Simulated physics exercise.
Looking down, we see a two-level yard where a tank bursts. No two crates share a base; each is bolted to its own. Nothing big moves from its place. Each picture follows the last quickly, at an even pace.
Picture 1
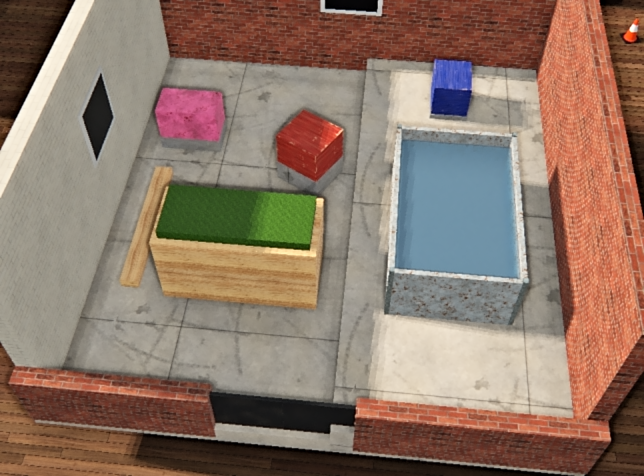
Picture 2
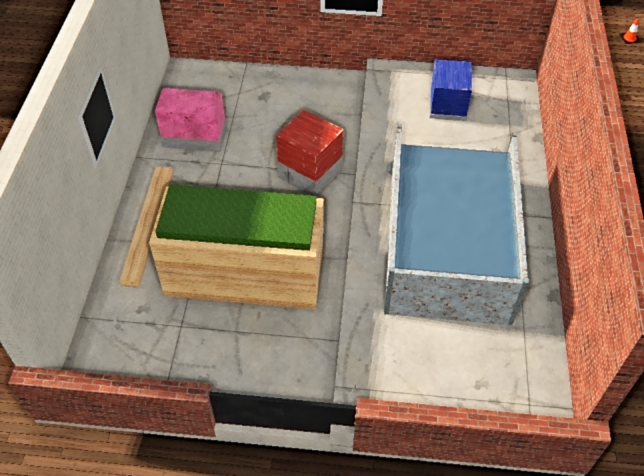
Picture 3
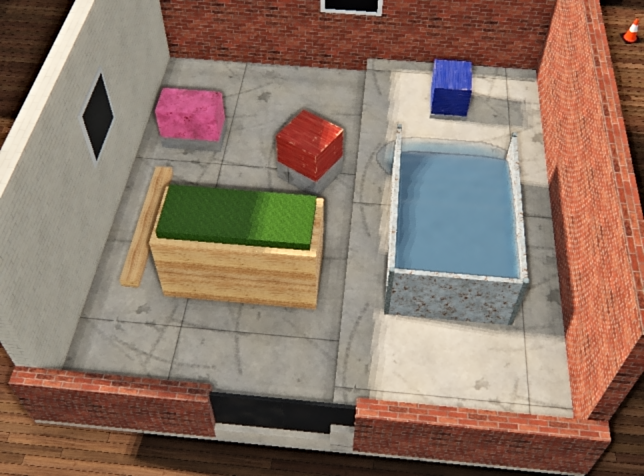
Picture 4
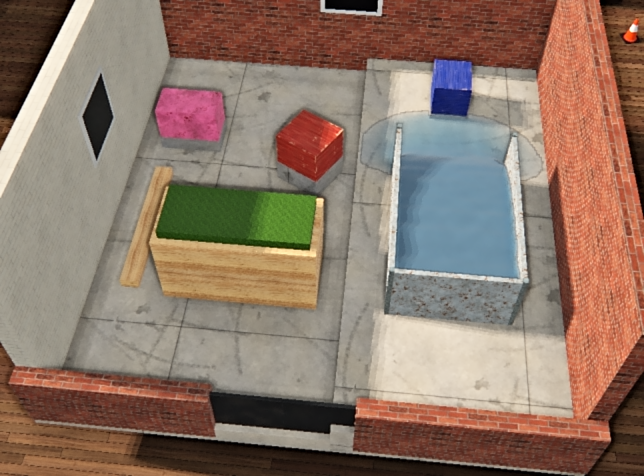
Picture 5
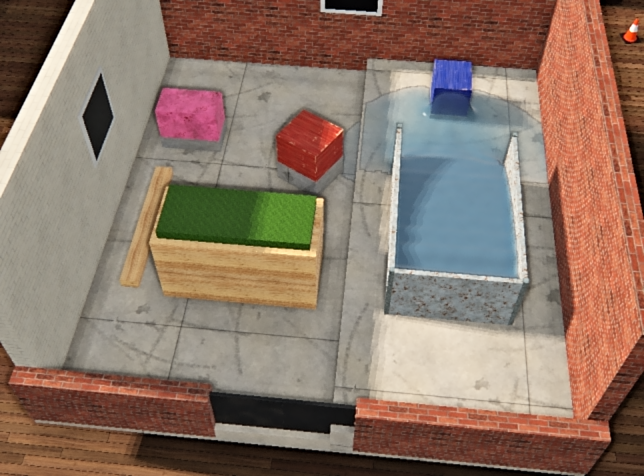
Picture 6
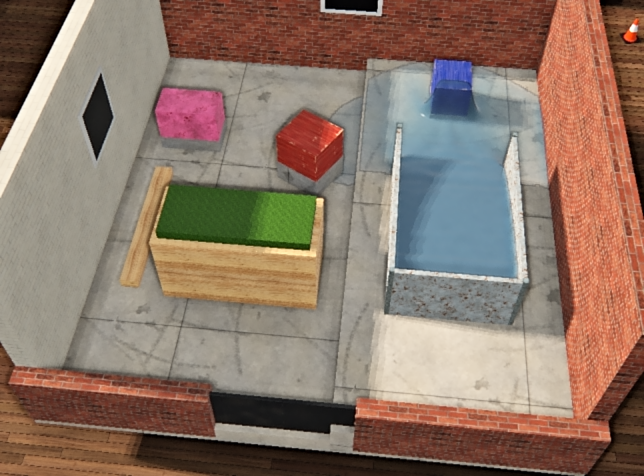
Stone-sided tank opening at its far end, water pouring out and spreading across the walled yard floor around a blue crate.
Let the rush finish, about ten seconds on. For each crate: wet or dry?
Red crate: Spared. Pink crate: Reached. Blue crate: Reached.
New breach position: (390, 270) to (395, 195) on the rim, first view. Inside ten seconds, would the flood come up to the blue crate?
As it turns out, the blue one stays unwetted.
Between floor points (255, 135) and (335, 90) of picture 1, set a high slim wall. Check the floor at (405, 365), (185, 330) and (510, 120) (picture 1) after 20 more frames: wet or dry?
Outcome by spot, in order - unwatered, unwatered, watered.
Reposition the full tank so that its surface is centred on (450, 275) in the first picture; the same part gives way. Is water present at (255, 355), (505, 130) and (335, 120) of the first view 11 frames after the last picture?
Taking the three spots in order: Bare, swamped, swamped.
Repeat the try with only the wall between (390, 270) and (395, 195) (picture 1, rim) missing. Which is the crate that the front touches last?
It's the blue one.
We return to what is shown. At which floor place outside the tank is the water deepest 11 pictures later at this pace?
Near (521, 75).
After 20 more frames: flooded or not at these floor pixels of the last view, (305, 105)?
That spot: Submerged.
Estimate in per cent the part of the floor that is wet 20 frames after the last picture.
My estimate is near 50 per cent.
A moment on, water covers 25 % of the floor; the red crate water round its plinth, the pink crate not reached, the blue crate water round its plinth.
Next, water covers 35 % of the floor; the red crate water round its plinth, the pink crate not reached, the blue crate water round its plinth.
Then, water covers 50 % of the floor; the red crate water round its plinth, the pink crate water round its plinth, the blue crate water round its plinth.
Later, water covers 85 % of the floor; the red crate water round its plinth, the pink crate water round its plinth, the blue crate water round its plinth.
In the end, water covers 95 % of the floor; the red crate stayed above the water, the pink crate was topped, the blue crate was topped.
